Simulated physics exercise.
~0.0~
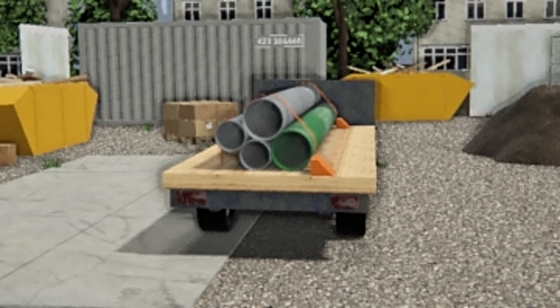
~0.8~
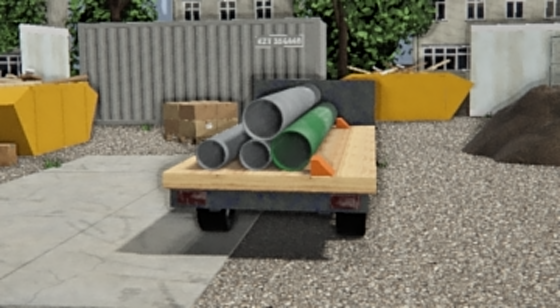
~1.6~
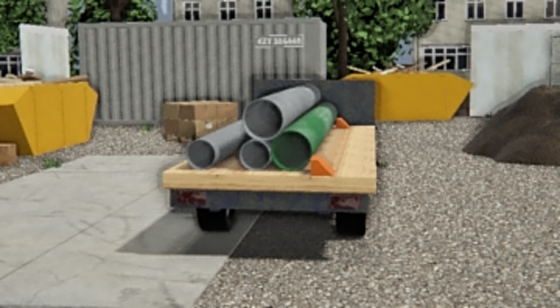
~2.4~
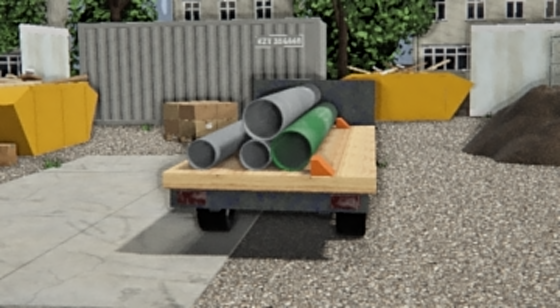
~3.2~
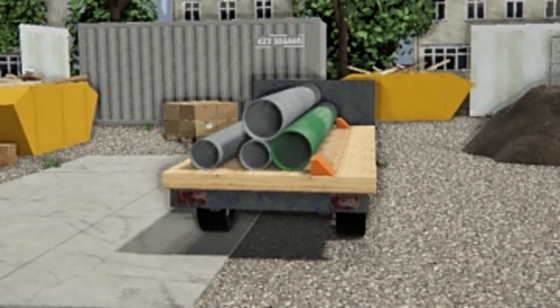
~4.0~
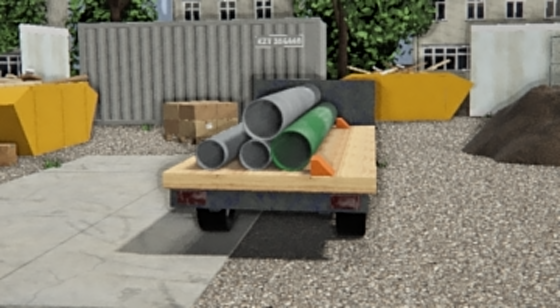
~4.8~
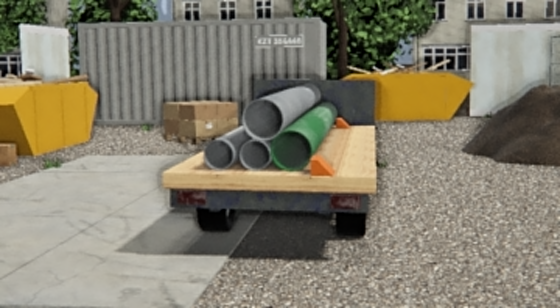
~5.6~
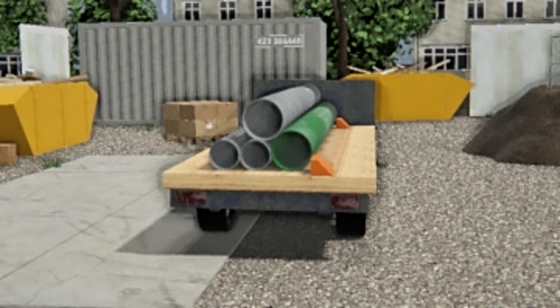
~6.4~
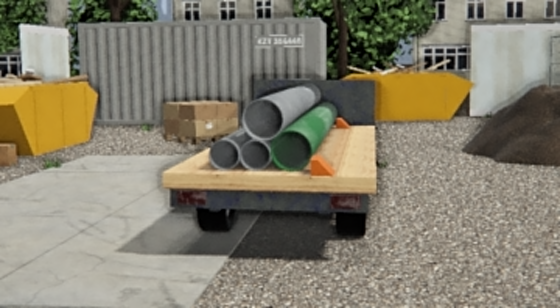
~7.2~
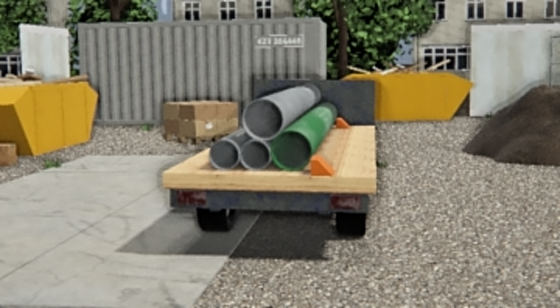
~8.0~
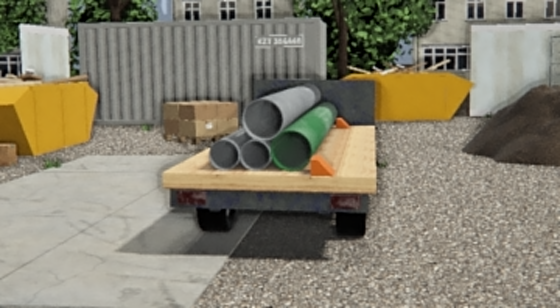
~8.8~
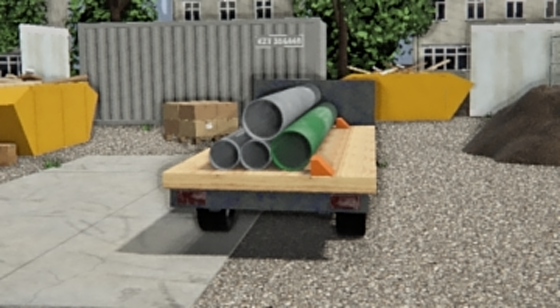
Four pipes, one of them green, sat stacked on a low flatbed trailer in a gravel yard; the straps vanished, the left grey pipe shifted slightly outward and then back inward, and the whole stack ended up still aboard, with the green one unmoved.
